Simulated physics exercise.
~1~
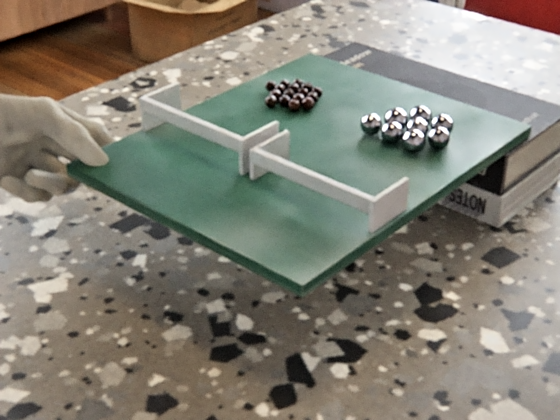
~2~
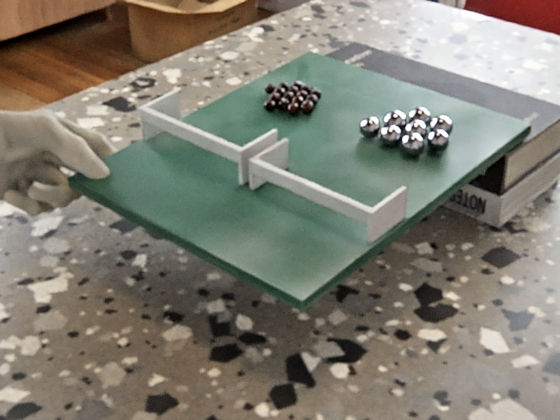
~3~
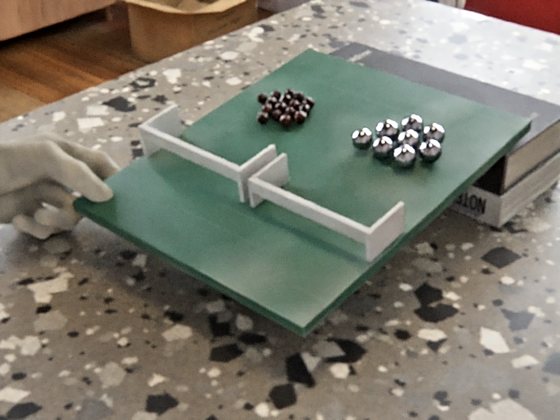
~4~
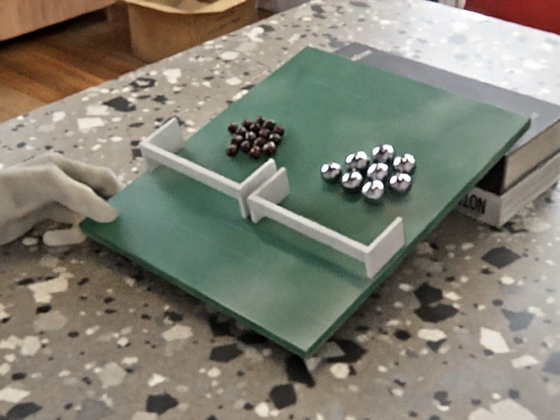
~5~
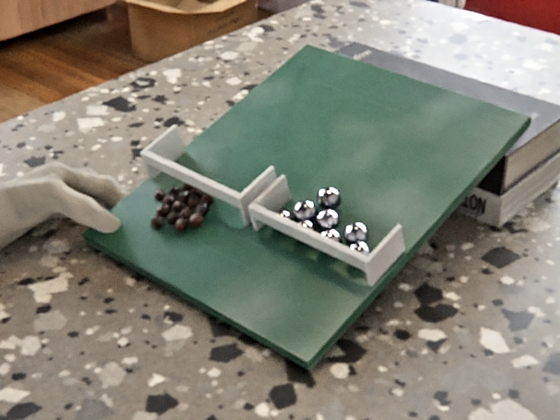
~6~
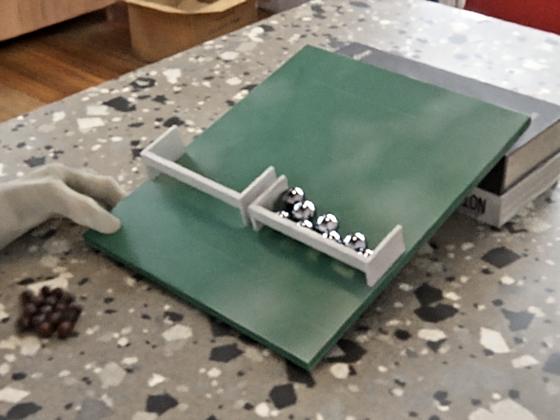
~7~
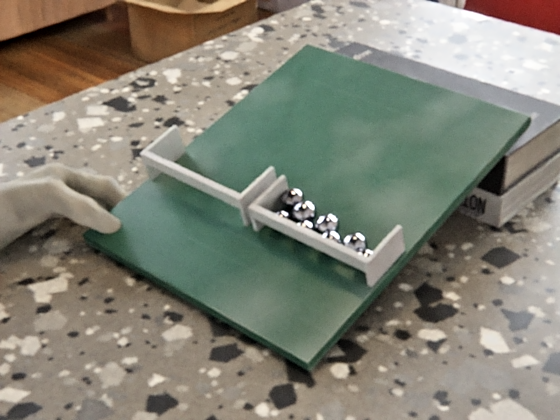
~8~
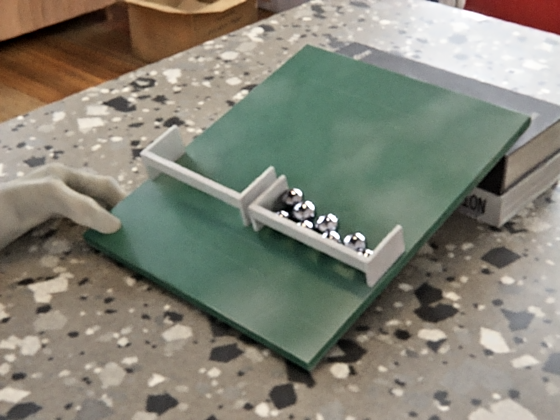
Dark beads roll under one white bar and away while silver balls stay caught.
